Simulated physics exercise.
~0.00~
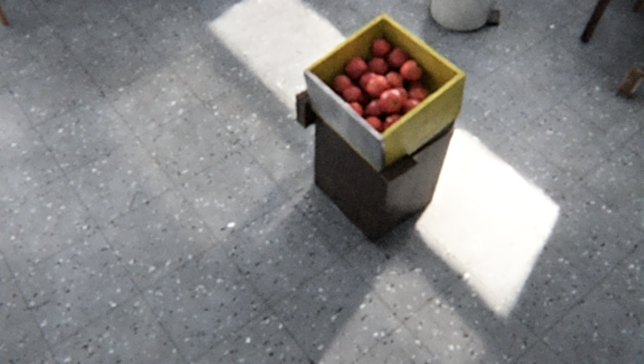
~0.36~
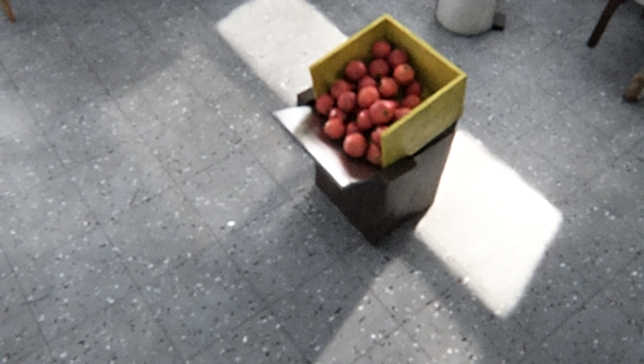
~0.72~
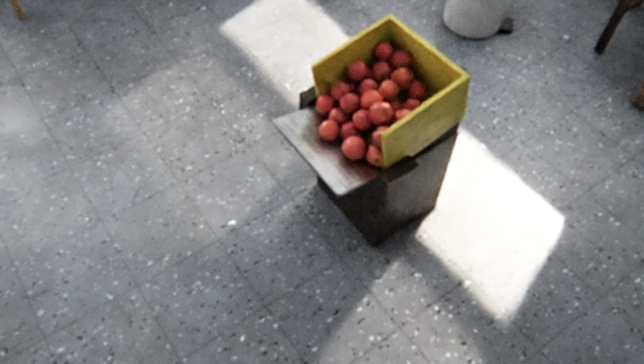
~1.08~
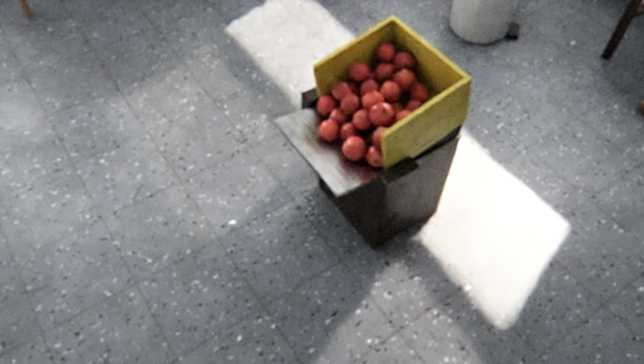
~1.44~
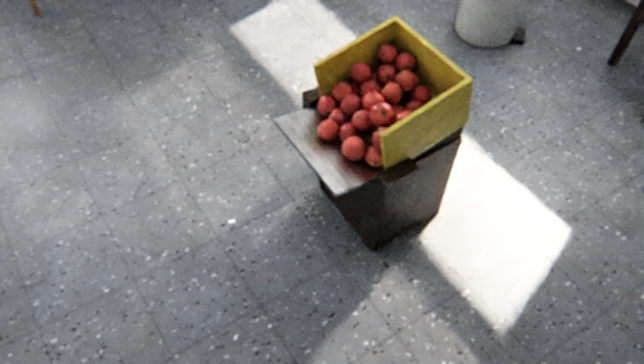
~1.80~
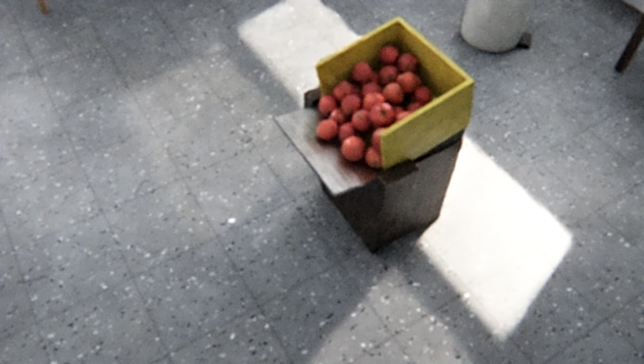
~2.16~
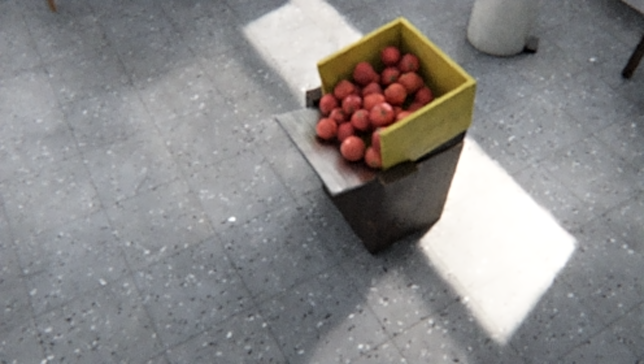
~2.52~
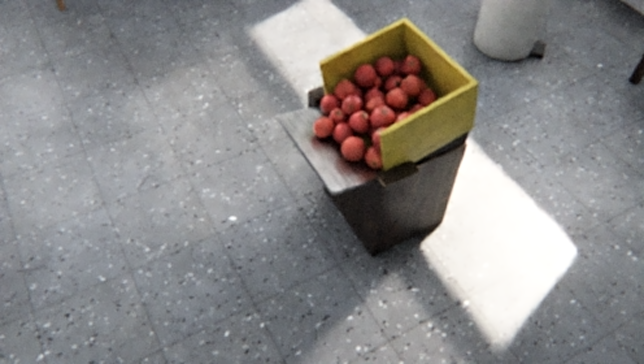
Red tomatoes in a yellow box on a dark stand spreading forward as the front flap swings down, then resting without falling.
